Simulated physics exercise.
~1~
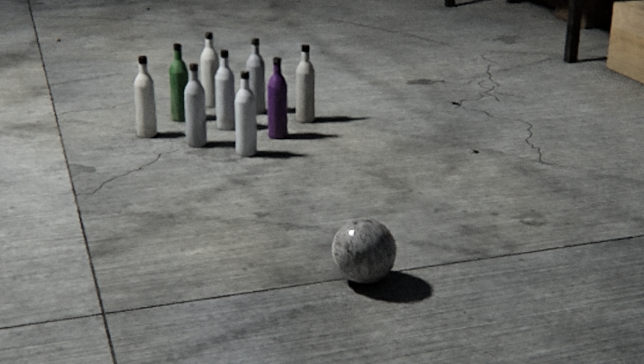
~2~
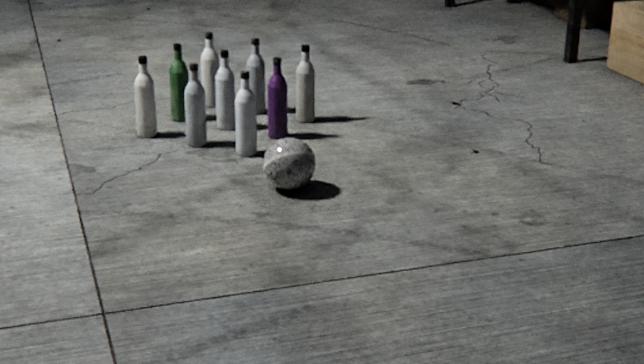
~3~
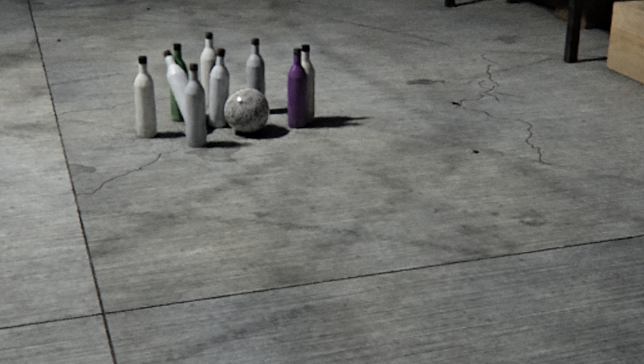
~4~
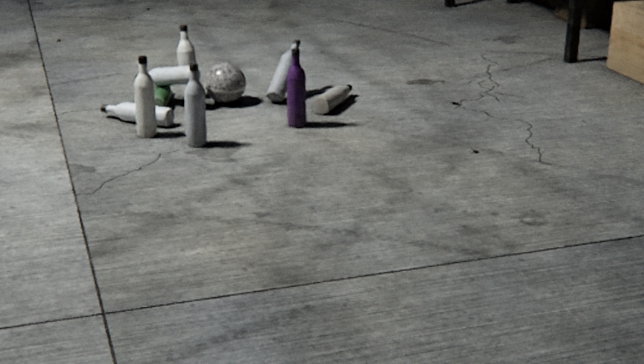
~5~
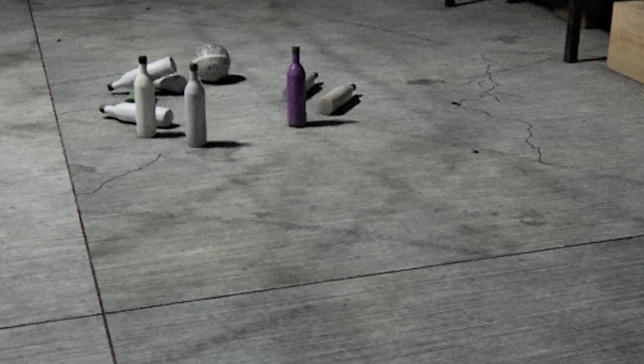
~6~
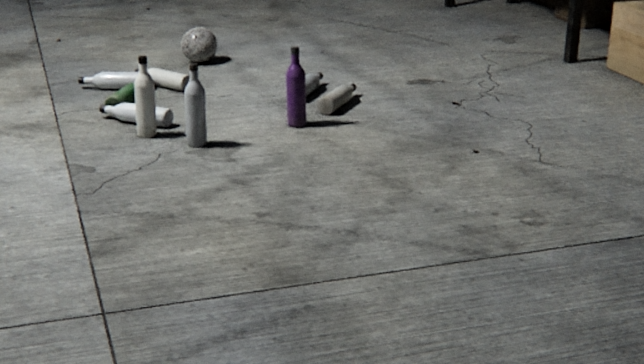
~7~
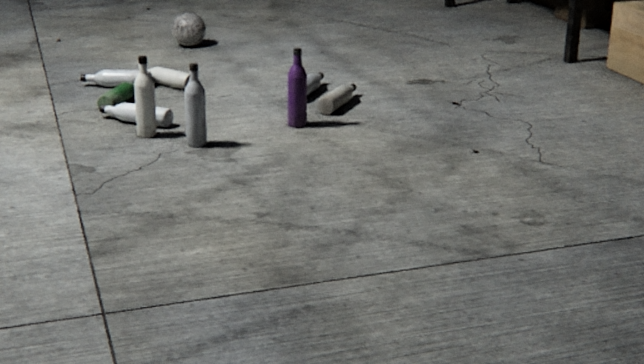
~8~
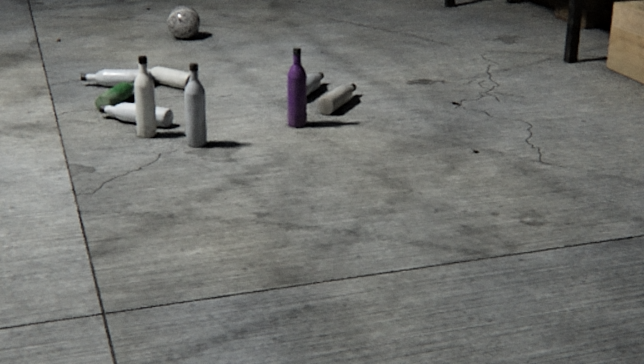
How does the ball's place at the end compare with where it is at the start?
At the start the ball is in front of the bottles, toward the lower middle of the view. By the end it is behind them, near the top and farther to the left.
